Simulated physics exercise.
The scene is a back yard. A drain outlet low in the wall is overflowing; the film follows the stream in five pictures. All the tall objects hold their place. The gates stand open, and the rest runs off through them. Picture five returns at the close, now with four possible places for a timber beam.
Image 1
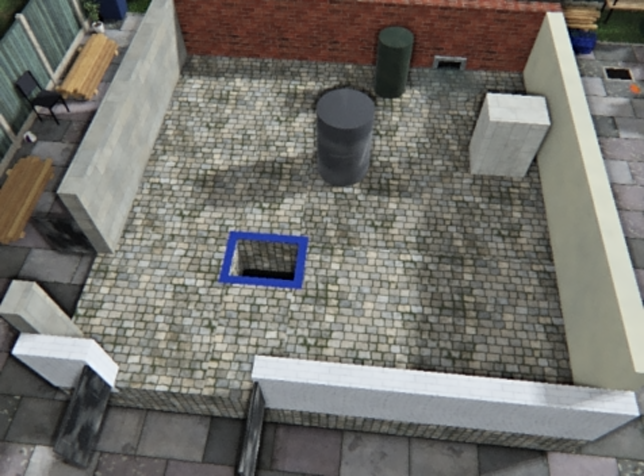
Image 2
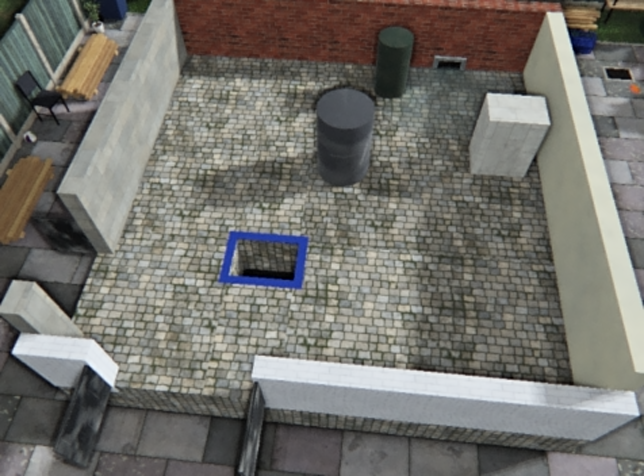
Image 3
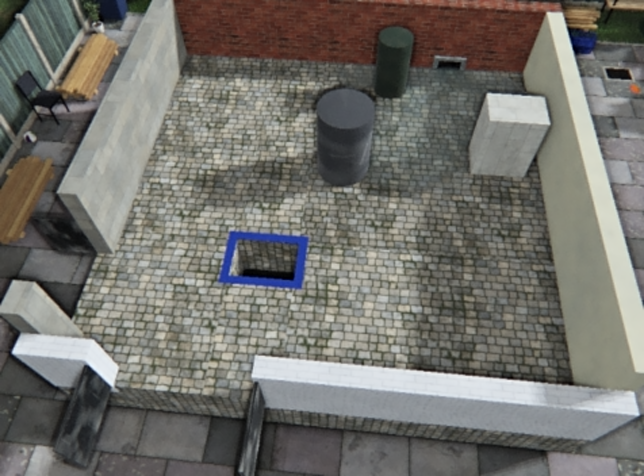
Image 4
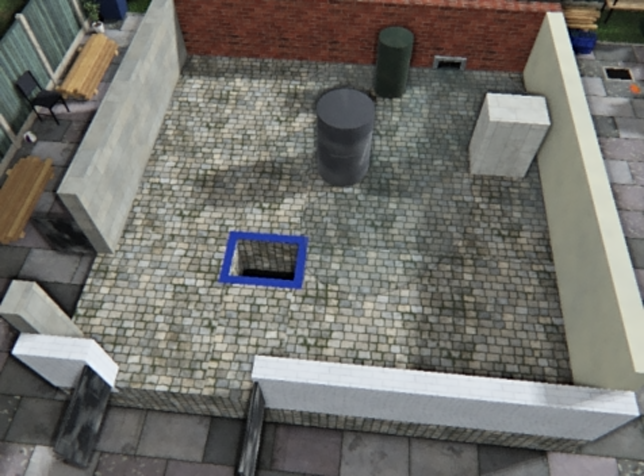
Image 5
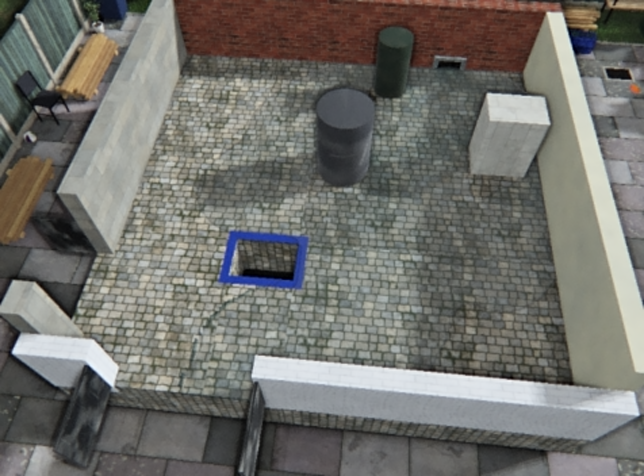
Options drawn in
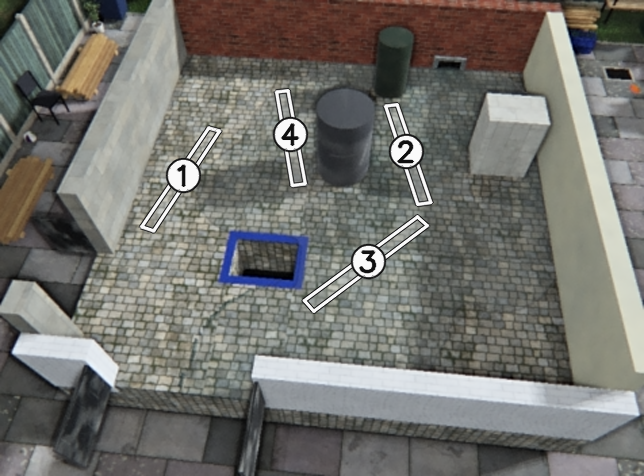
Shallow water spreads faintly from the small opening in the brick back wall across a cobbled yard, passing the dark drum and reaching the blue-edged gully toward the front, while the drums, pale block and walls stay still.
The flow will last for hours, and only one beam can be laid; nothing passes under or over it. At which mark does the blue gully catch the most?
3 beats the others.
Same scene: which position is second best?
That is position 4.
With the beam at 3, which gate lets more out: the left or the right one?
More leaves on the right.
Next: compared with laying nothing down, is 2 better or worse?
Worse.
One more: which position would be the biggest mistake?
2.
In white, 1 from (147, 228) to (214, 129); 2 from (391, 105) to (424, 203); 3 from (309, 305) to (422, 221); 4 from (282, 91) to (298, 184).
For position 1, about 18 % of the stream goes into the blue gully, about 81 % out by the gates.
For position 2, about 2 % of the stream goes into the blue gully, about 98 % out by the gates.
For position 3, about 40 % of the stream goes into the blue gully, about 60 % out by the gates.
For position 4, about 25 % of the stream goes into the blue gully, about 74 % out by the gates.
